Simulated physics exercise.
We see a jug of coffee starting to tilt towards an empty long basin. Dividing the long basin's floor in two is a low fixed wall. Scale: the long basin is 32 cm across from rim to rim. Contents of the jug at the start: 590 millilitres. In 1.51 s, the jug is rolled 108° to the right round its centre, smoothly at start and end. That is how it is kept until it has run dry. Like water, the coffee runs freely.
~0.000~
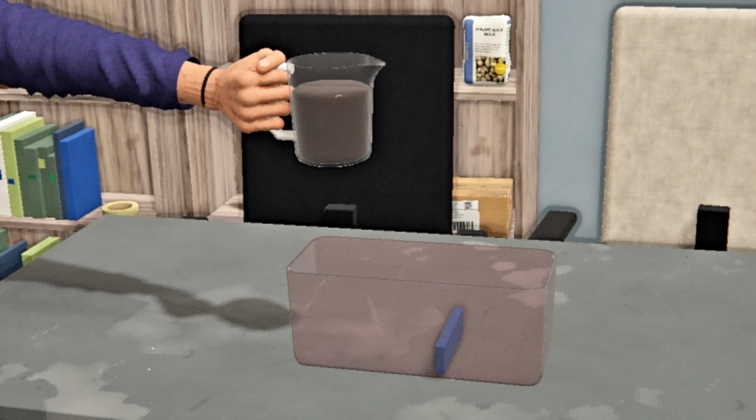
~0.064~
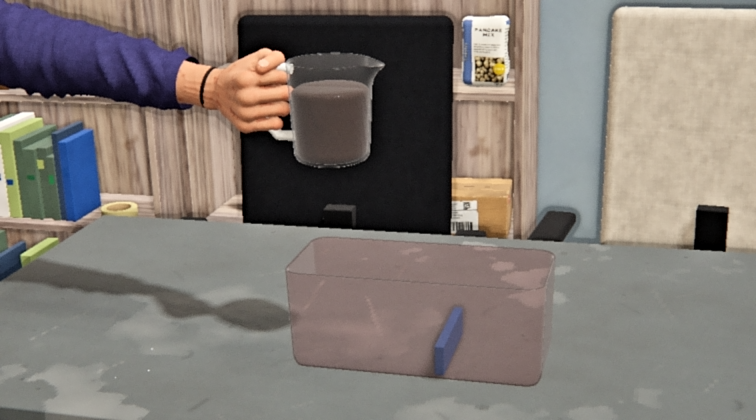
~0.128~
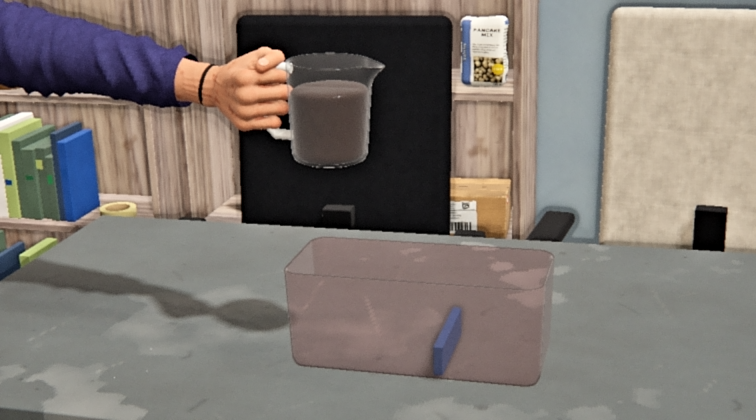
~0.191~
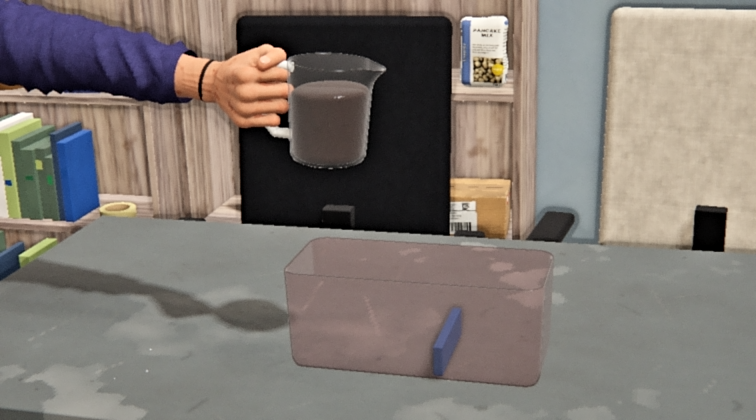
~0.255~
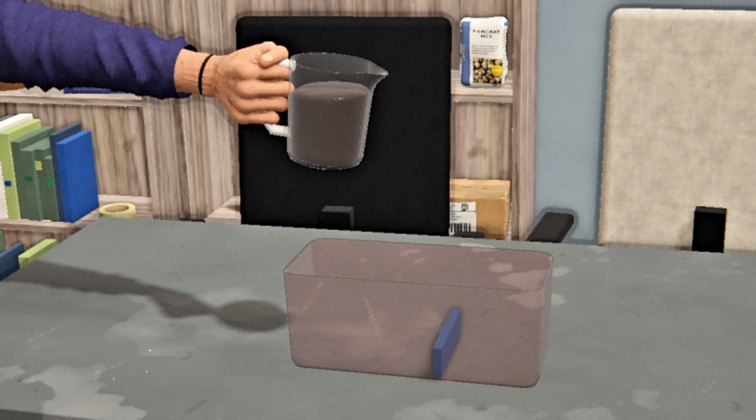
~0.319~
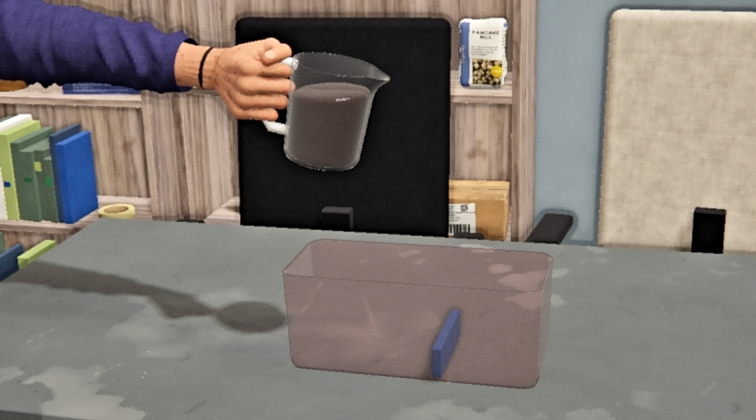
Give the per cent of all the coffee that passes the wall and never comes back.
I would say 64 percent.
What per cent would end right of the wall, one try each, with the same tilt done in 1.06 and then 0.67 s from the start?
Result: 60 per cent, then 45 per cent.
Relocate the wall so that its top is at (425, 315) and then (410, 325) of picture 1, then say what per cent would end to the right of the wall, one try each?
The first try gives 90 percent and the second 90 percent.
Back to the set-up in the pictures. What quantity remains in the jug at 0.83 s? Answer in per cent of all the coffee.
Still held: Roughly 90 % of the total.
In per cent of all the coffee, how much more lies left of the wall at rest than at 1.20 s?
It comes to some 30 per cent.
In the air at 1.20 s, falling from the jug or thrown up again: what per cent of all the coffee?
26 per cent, roughly.
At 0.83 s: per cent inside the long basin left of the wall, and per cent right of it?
1 per cent left and 0 right, roughly.
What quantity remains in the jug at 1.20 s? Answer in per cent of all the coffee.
About 30 per cent.
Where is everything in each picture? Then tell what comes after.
It leans 0°; its right rim is at (385, 63); the coffee meets the walls at (296, 86) and (369, 89); the long basin's rim runs from (301, 255) to (551, 271); the wall's top is at (450, 327), in the first frame.
It leans 0°; its right rim is at (384, 64); the coffee meets the walls at (295, 86) and (369, 89), in the second frame.
It leans 2°; its right rim is at (384, 66); the coffee meets the walls at (294, 87) and (368, 89), in the third frame.
It leans 4°; its right rim is at (385, 69); the coffee meets the walls at (294, 87) and (369, 90), in the fourth frame.
It leans 7°; its right rim is at (387, 73); the coffee meets the walls at (295, 88) and (370, 91), in the fifth frame.
It leans 11°; its right rim is at (389, 79); the coffee meets the walls at (295, 90) and (370, 92), in the sixth frame.
After 0.83 s the tilt is 62° and 89 per cent is still to pour, 1 is left of the wall and 0 right of it.
After 1.20 s the tilt is 97° and 30 per cent is still to pour, 5 is left of the wall and 40 right of it.
After 1.59 s the tilt is 108° and 1 per cent is still to pour, 32 is left of the wall and 63 right of it.
After 2.01 s the tilt is 108° and 0 per cent is still to pour, 34 is left of the wall and 64 right of it.
In the end 34 per cent lies left of the wall, 64 right of it and 1 outside.
